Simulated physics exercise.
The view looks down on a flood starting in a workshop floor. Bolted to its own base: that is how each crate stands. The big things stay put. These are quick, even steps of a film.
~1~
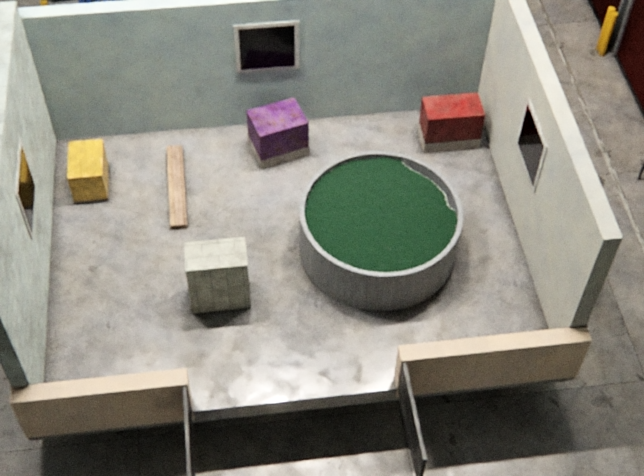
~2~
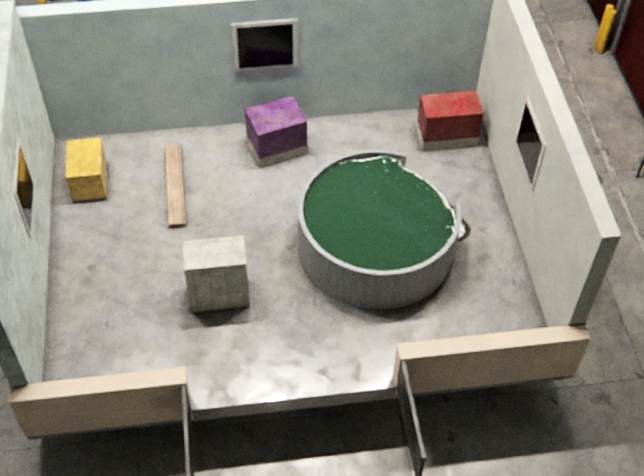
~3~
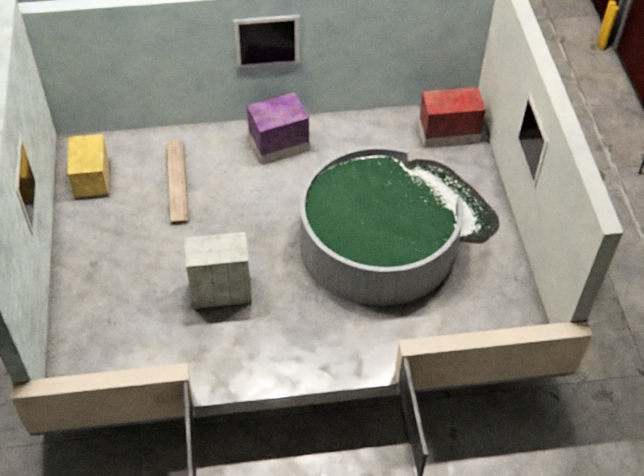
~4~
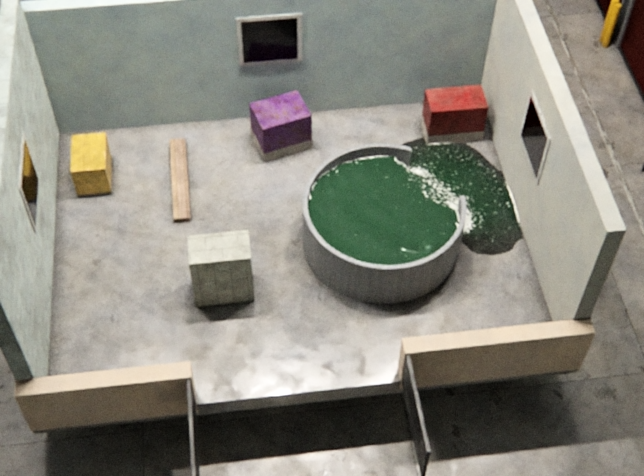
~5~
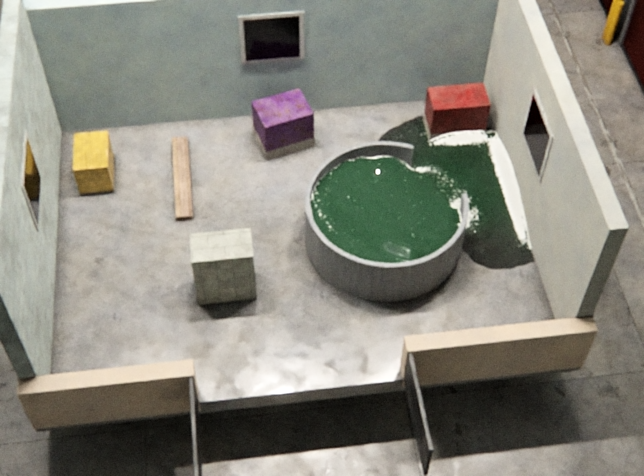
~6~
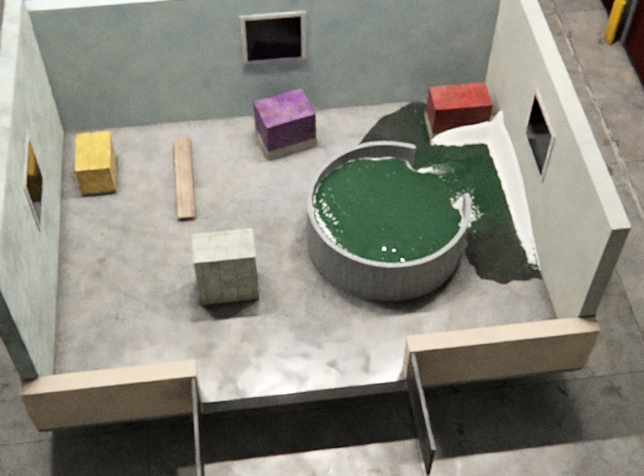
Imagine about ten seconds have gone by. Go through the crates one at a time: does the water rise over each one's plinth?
My prediction: Yellow crate: Doused; red crate: Doused; purple crate: Doused.
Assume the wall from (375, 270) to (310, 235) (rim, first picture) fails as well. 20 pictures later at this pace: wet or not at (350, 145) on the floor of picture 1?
Outcome: Untouched.
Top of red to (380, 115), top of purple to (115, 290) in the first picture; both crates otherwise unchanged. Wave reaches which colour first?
The red crate.
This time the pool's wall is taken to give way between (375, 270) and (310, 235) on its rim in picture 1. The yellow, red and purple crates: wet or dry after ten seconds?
Then the yellow crate gets flooded, the red crate is untouched and the purple crate is untouched.
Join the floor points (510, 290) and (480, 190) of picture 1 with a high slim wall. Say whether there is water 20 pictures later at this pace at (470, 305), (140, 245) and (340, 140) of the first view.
One by one: Soaked, spared, soaked.
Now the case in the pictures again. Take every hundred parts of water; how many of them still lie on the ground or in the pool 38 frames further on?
My estimate is some 98 percent.
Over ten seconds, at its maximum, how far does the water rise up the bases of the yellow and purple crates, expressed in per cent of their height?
220 and 180 %, roughly.
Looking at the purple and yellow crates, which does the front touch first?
The one in purple it is.
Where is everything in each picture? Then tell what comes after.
Still water in the round pool at (381, 214), in the first picture.
Water pours out at (433, 199) and has run to a hidden place, in the second picture.
Water pours out at (435, 197) and has run to (491, 228), in the third picture.
The front is at (459, 145), out from the gap at (437, 196), in the fourth picture.
The front is at (490, 132), out from the gap at (440, 194), in the fifth picture.
The front is at a hidden place, out from the gap at (442, 194), in the sixth picture.
A moment on, water covers 15 % of the floor; the yellow crate not reached, the red crate water round its plinth, the purple crate not reached.
Next, water covers 30 % of the floor; the yellow crate not reached, the red crate water round its plinth, the purple crate water round its plinth.
Then, water covers 60 % of the floor; the yellow crate water round its plinth, the red crate water round its plinth, the purple crate water round its plinth.
Later, water covers 95 % of the floor; the yellow crate water round its plinth, the red crate water round its plinth, the purple crate water round its plinth.
In the end, water covers 100 % of the floor; the yellow crate was topped, the red crate was topped, the purple crate was topped.
